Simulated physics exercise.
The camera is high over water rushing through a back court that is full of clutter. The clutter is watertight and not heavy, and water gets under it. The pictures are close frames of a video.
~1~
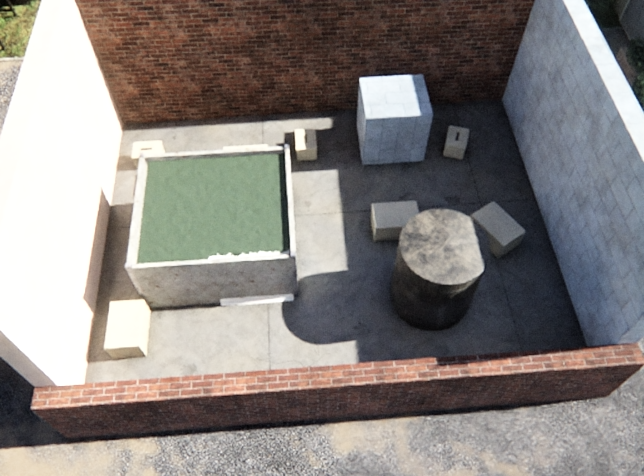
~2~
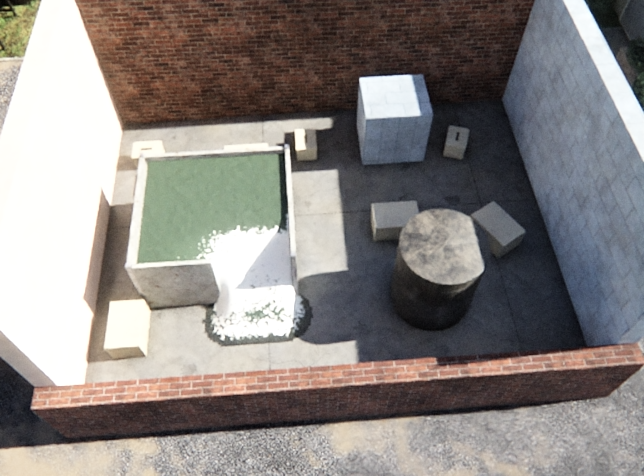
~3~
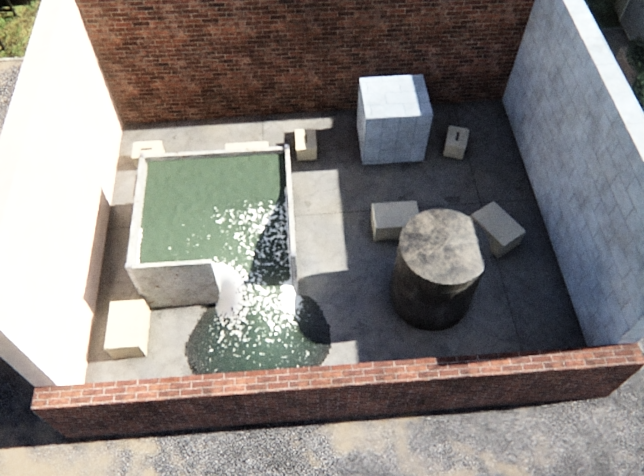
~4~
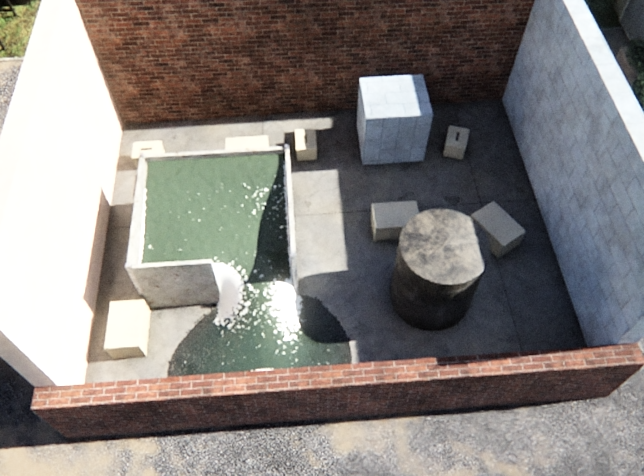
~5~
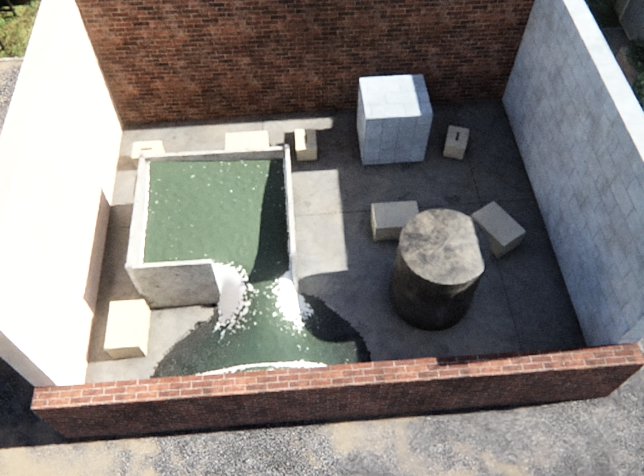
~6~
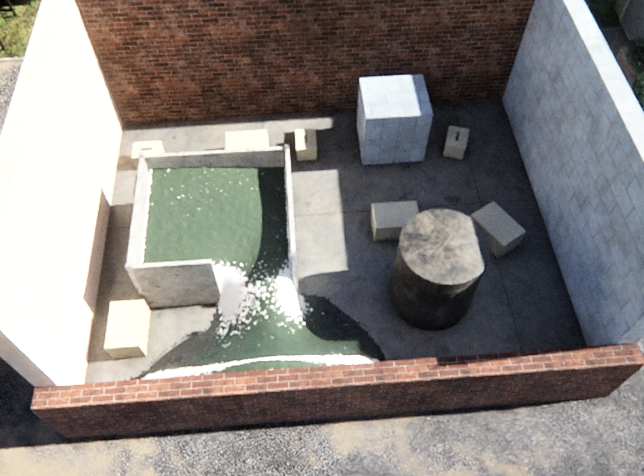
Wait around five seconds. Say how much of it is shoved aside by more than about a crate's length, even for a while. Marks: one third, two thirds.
It is from one to two thirds.
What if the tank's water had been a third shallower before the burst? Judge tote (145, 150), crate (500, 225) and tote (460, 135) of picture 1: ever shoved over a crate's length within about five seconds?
As listed: That far or more, shifted that much, never so far.
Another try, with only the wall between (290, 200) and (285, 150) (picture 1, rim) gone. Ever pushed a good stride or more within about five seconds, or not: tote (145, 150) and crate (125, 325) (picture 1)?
As listed: Short of that, less than that.
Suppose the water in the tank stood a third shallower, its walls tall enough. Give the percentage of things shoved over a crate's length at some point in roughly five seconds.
I make it 40 per cent.
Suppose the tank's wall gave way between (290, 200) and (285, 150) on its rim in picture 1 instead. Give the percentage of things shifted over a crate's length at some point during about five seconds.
I make it 60 per cent.
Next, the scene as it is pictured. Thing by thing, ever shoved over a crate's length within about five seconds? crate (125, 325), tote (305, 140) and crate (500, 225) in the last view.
In that order: Less than that, short of that, moved that far.
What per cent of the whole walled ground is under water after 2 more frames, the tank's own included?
Close to 25 %.
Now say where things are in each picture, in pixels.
A crate at (245, 157), on the bottom; a tote at (458, 137) rests on the ground; 0 of 8 have shifted, in the first frame.
A crate at (246, 155), on the bottom, close to its start; a tote at (458, 137) rests on the ground; 1 of 8 have shifted, in the second frame.
A crate at (247, 153), on the bottom, close to its start; a tote at (458, 137) rests on the ground; 1 of 8 have shifted, in the third frame.
A crate at (247, 147), on the bottom, a stride from its start; a tote at (458, 137), on the bottom; 1 of 8 have shifted, in the fourth frame.
A crate at (247, 142) rests on the ground, a stride from its start; a tote at (458, 137) rests on the ground; 1 of 8 have shifted, in the fifth frame.
A crate at (247, 141) rests on the ground, a stride from its start; a tote at (458, 137) rests on the ground; 1 of 8 have shifted, in the sixth frame.
A moment on, 1 of 8 are well off their spots; 0 afloat.
Next, 1 of 8 are well off their spots; 1 afloat.
Later, 3 of 8 are well off their spots; 1 afloat.
In the end, 4 of 8 are well off their spots, and 5 have been at some point; 6 afloat.
